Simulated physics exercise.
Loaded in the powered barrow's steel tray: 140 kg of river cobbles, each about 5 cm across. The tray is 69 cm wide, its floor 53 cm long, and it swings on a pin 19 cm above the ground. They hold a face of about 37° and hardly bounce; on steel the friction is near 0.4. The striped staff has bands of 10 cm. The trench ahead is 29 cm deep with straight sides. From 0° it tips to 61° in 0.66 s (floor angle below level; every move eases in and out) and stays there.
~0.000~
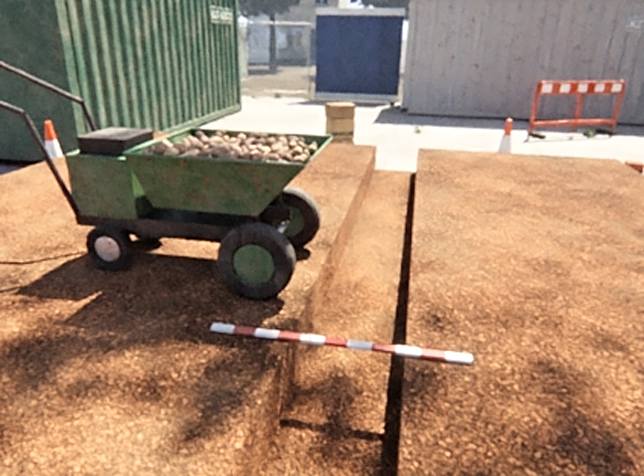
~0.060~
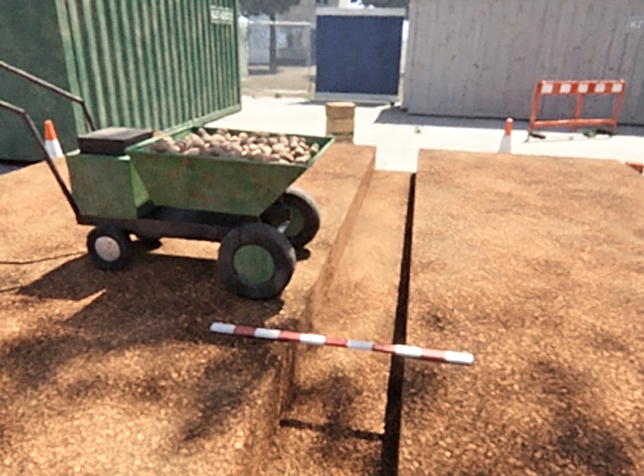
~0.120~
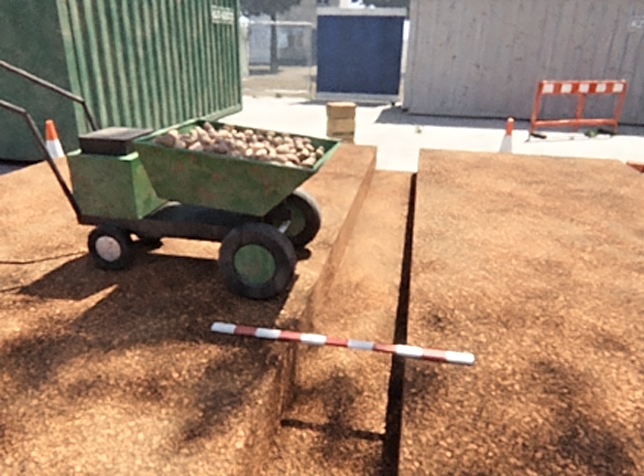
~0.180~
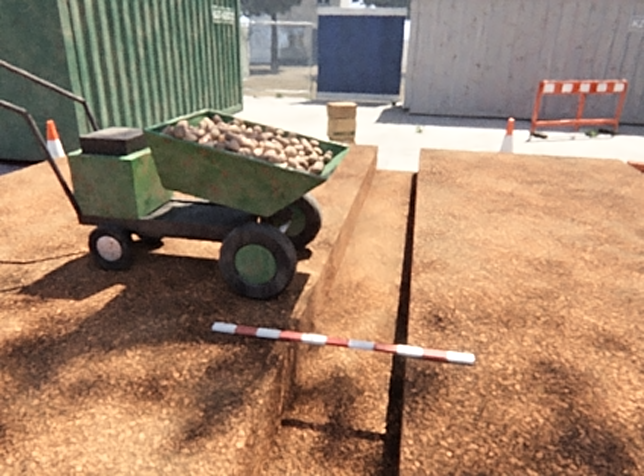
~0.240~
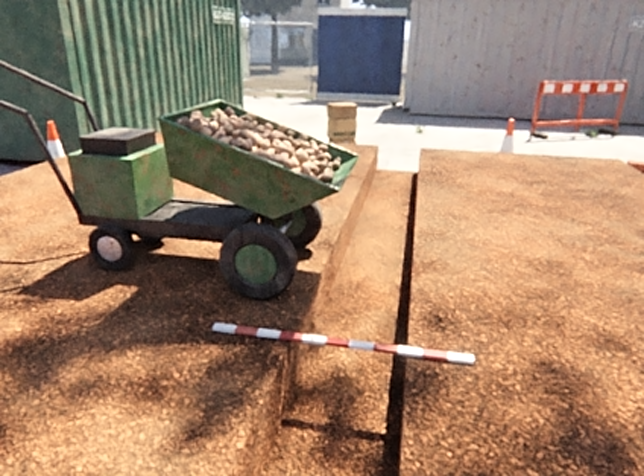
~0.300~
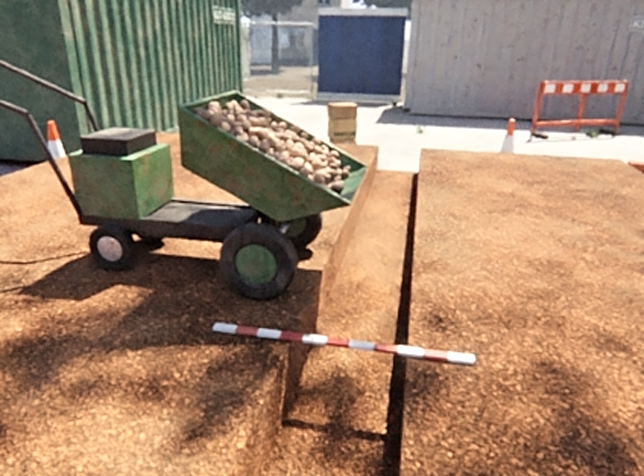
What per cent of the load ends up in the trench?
About 53 per cent.
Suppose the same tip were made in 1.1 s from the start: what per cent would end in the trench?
Then about 65 per cent.
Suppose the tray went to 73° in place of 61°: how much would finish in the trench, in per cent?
Then about 55 per cent.
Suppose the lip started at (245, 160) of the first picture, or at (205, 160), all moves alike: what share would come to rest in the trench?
First some 95, then 85 per cent.
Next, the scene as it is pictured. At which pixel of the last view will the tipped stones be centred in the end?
Near (406, 300).
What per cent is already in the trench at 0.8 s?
About 15 per cent by then.
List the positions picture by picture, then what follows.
In the first frame, lip at (305, 166), floor tilted 0°, highest stones at (268, 140).
In the second frame, lip at (308, 168), floor tilted 1°, highest stones at (242, 136); the stones move at 0.3 m/s on average.
In the third frame, the tray is at 5°, its lip at (316, 172); the top of the load is at (222, 133); the stones move at 0.6 m/s on average.
In the fourth frame, lip at (327, 180), floor tilted 11°, highest stones at (217, 126); the stones move at 0.9 m/s on average.
In the fifth frame, lip at (339, 191), floor tilted 18°, highest stones at (225, 118); the stones move at 1.1 m/s on average.
In the sixth frame, lip at (350, 205), floor tilted 26°, highest stones at (232, 111); the stones move at 1.1 m/s on average.
After 0.5 s the floor is at 52°; 100 % in the tray; the foremost stones are at (367, 223).
After 0.8 s the floor is at 61°; 82 % in the tray, 13 % in the trench, 5 % past the trench; the foremost stones are at (433, 271).
After 1.1 s the floor is at 61°; 34 % in the tray, 21 % in the trench, 45 % past the trench; the foremost stones are at (551, 299).
After 3.1 s the floor is at 61°; 0 % in the tray, 53 % in the trench, 47 % past the trench; the foremost stones are past the picture's edge.
